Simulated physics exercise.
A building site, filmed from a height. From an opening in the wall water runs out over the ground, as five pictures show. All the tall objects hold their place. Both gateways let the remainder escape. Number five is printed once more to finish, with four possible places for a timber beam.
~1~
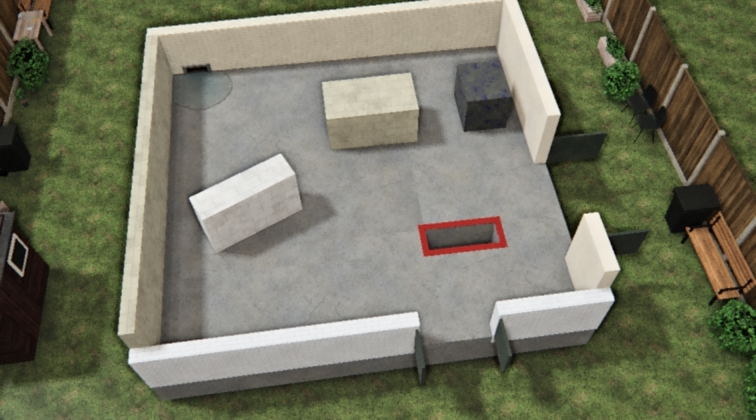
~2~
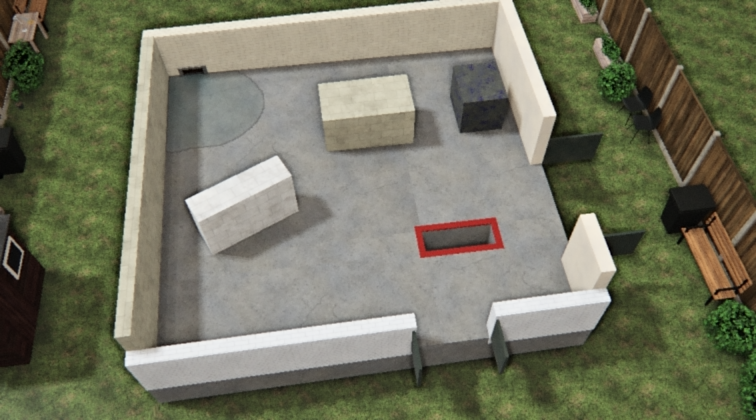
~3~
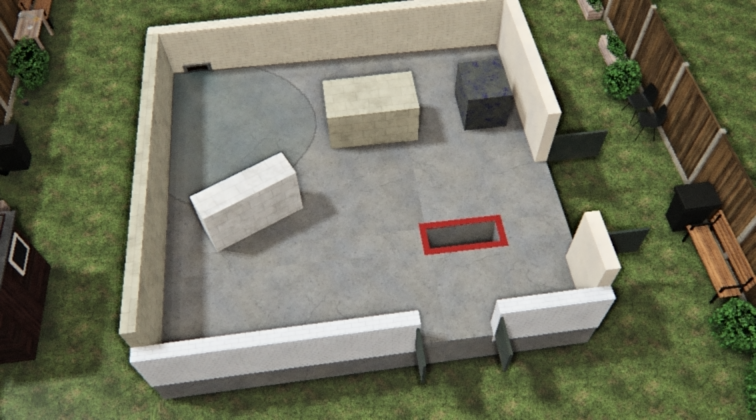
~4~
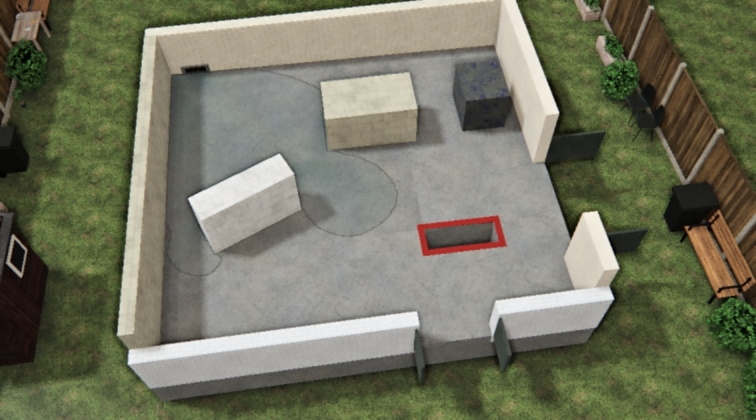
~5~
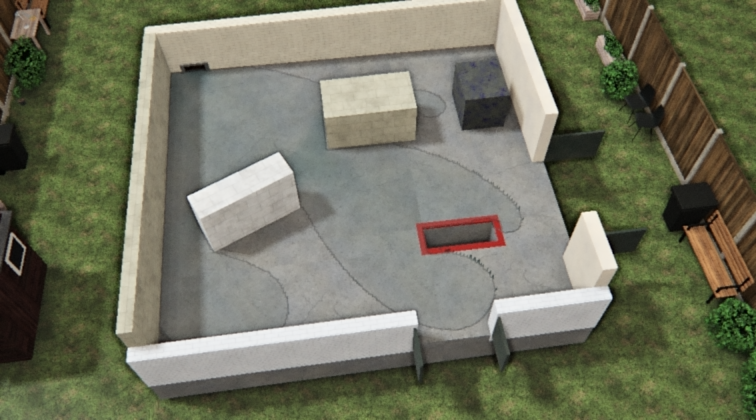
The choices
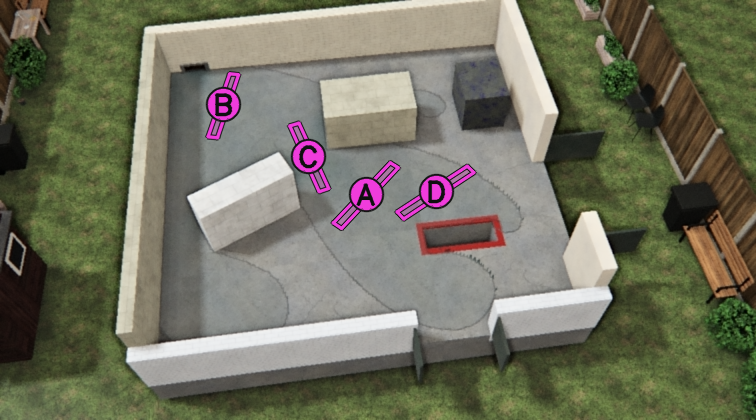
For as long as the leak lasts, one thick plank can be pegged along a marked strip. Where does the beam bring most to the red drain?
B.
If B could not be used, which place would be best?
Here it is place C.
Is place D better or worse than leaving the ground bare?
It is worse.
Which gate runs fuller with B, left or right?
The right gate.
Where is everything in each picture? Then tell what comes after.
Outfall at (197, 69); red drain at (462, 236); open gate at (453, 328); open gate at (549, 209); water covers 3 % of the ground and shows as far out as (181, 104); red drain still dry.
Water covers 8 % of the ground and shows as far out as (237, 135); red drain still dry.
Water covers 20 % of the ground and shows as far out as (299, 156); red drain still dry.
Water covers 31 % of the ground and shows as far out as (367, 226); red drain still dry.
Water covers 55 % of the ground and shows as far out as (471, 288); red drain taking water.
On the marked copy, A from (337, 225) to (394, 165); B from (212, 137) to (234, 74); C from (294, 124) to (323, 190); D from (400, 215) to (470, 169).
With A, about 10 % of the stream runs into the red drain, about 90 % out by the gates.
With B, about 31 % of the stream runs into the red drain, about 69 % out by the gates.
With C, about 19 % of the stream runs into the red drain, about 81 % out by the gates.
With D, about 11 % of the stream runs into the red drain, about 89 % out by the gates.
